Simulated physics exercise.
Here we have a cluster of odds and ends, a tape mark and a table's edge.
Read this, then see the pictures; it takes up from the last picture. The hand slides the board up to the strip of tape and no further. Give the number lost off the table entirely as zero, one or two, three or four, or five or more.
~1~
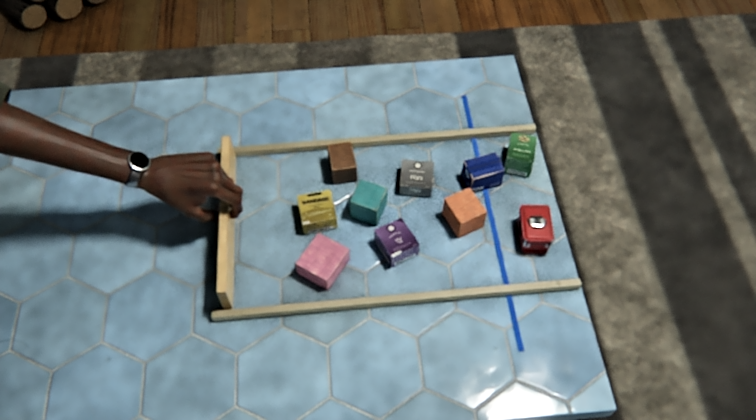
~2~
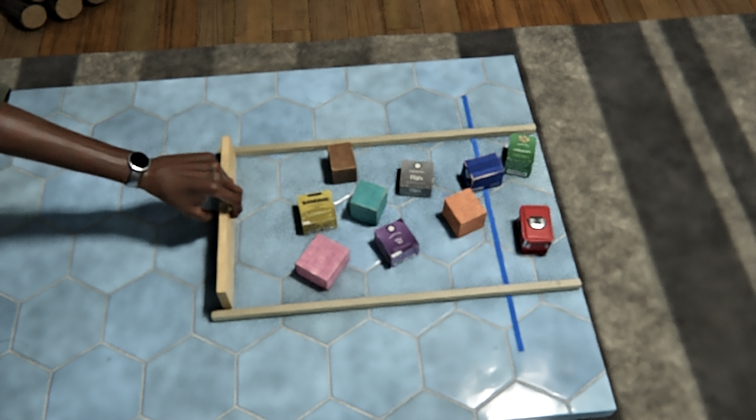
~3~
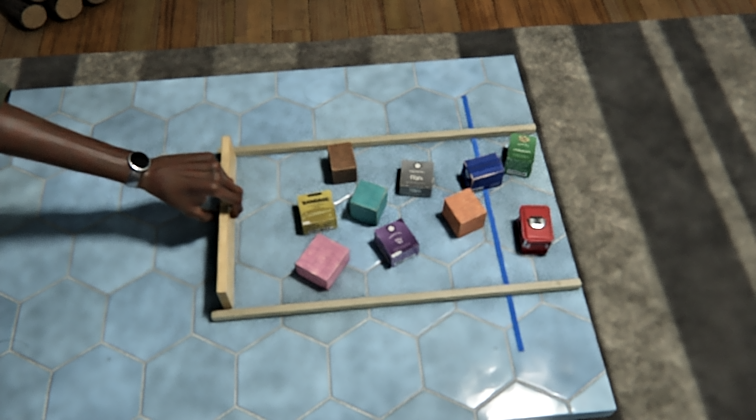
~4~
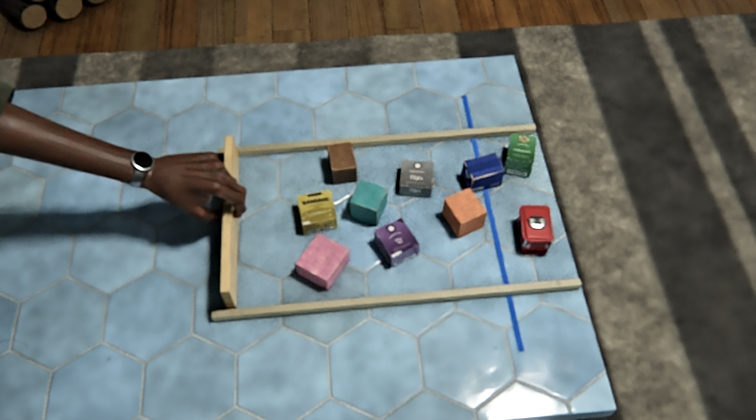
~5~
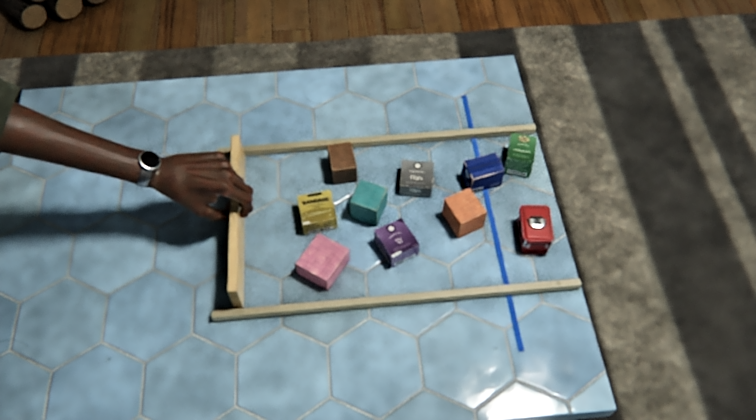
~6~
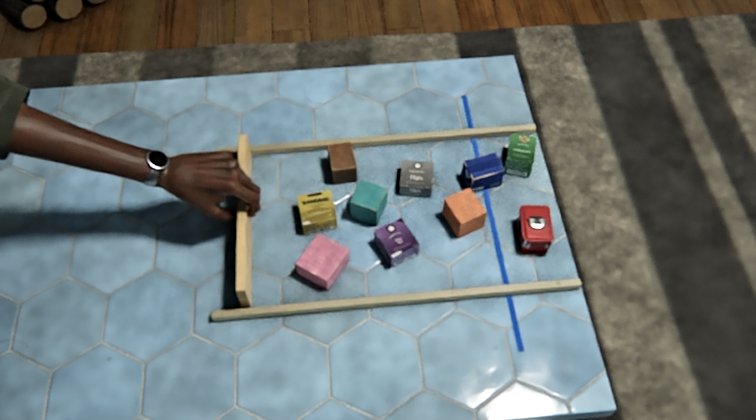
Well, what drops off the end works out to three or four of them.
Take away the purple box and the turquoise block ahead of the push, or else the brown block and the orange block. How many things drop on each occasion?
First try 2, second try 2.
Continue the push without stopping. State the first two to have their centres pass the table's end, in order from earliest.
Green box, then red case.
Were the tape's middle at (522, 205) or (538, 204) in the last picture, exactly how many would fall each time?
Down on the floor: 7 and 7.
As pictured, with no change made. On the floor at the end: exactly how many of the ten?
Count: 4.
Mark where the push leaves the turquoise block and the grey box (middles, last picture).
The first one ends at (536, 182), the second at (521, 161).
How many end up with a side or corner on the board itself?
All in all, 3.
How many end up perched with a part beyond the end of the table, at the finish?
Answer: 0.
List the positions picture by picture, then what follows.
Green box (521, 155); red case (535, 229); blue box (483, 173); board (227, 219); tape (489, 208), in the first picture.
Red case (534, 229); board (227, 219), in the second picture.
Blue box (483, 173); orange block (464, 213), in the third picture.
Green box (521, 155); yellow box (318, 212), in the fourth picture.
Red case (534, 229); grey box (417, 179), in the fifth picture.
Green box (521, 155); red case (534, 229); blue box (483, 173); board (245, 217); tape (489, 208), in the sixth picture.
Soon after, none off yet; green box at rest near (521, 155); red case at rest near (534, 229); blue box at rest near (483, 173).
In the end, the number that fall off is three or four; gone, orange block, blue box, red case and green box.
